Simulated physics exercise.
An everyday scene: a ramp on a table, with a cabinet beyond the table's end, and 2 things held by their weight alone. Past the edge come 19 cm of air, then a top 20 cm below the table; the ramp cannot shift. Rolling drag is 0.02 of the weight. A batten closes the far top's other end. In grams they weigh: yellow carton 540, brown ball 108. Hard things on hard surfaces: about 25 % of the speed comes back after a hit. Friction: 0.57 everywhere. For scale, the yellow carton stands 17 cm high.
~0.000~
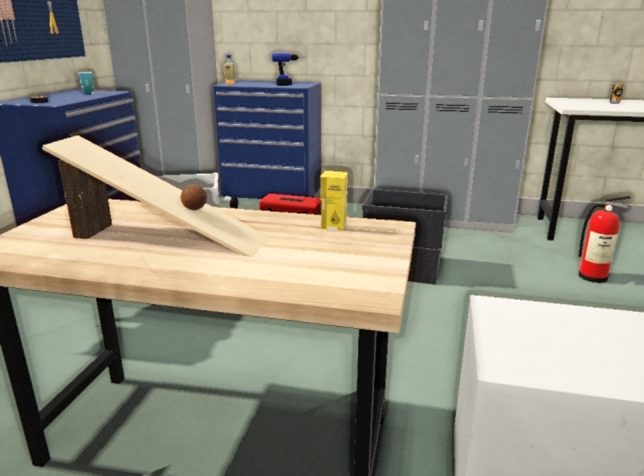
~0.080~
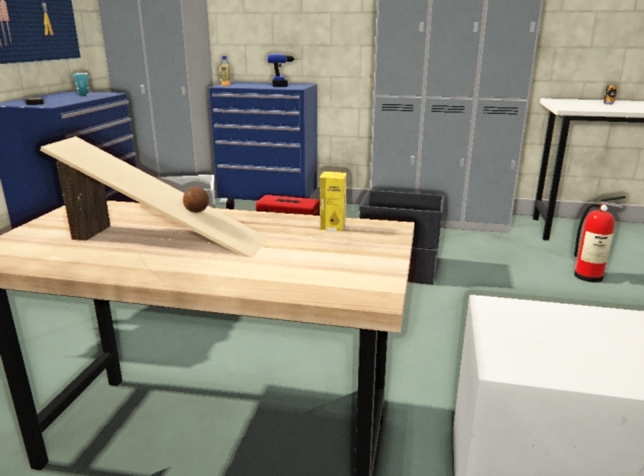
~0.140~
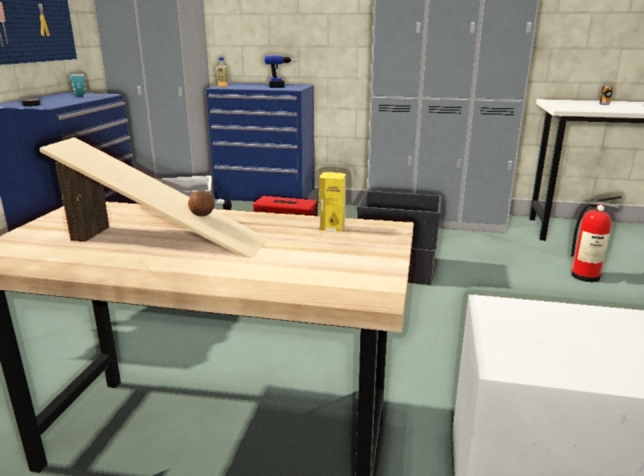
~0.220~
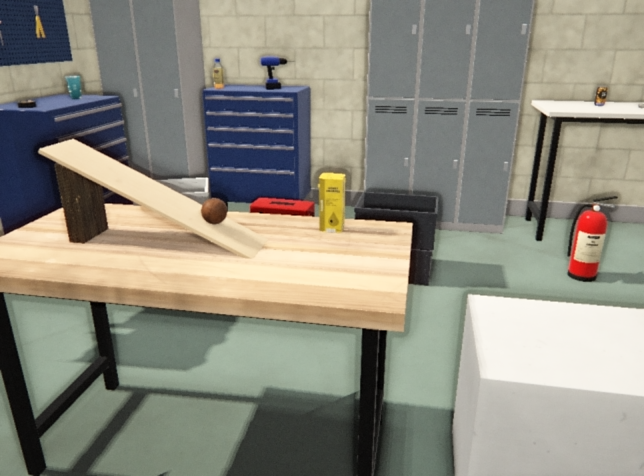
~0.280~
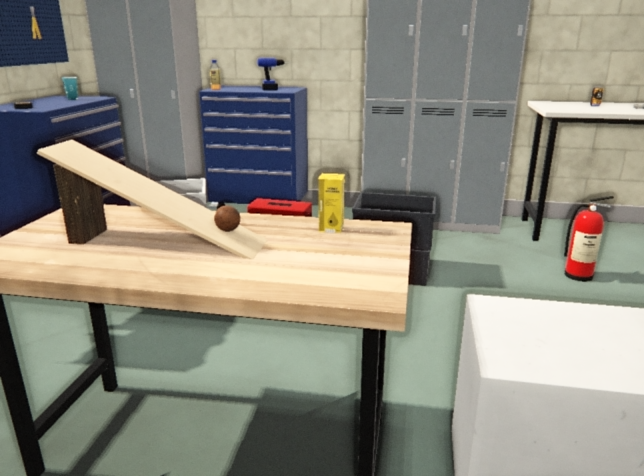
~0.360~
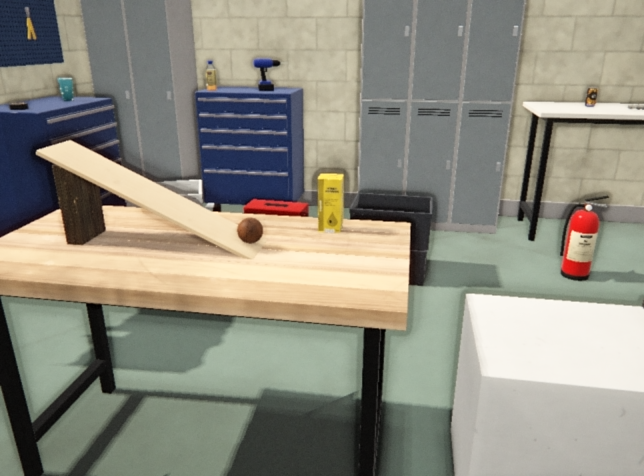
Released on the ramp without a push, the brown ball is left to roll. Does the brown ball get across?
It lands beyond it.
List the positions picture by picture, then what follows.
In the first picture, edge 62 cm away; brown ball (194, 197); yellow carton (334, 201).
In the second picture, edge 61 cm away; brown ball (196, 200); yellow carton (333, 202).
In the third picture, edge 59 cm away; brown ball (201, 204); yellow carton (333, 203).
In the fourth picture, edge 55 cm away; brown ball (214, 211); yellow carton (332, 203).
In the fifth picture, edge 52 cm away; brown ball (227, 219); yellow carton (332, 204).
In the sixth picture, edge 45 cm away; brown ball (250, 231); yellow carton (331, 204).
After 0.66 s, edge 14 cm away; brown ball near (358, 243).
After 0.96 s, 16 cm past the table's edge; brown ball near (466, 291).
After 1.26 s, 45 cm past the table's edge; brown ball near (571, 325).
In the end (1.5 s), 66 cm past the table's edge; yellow carton under 8 cm from the start.
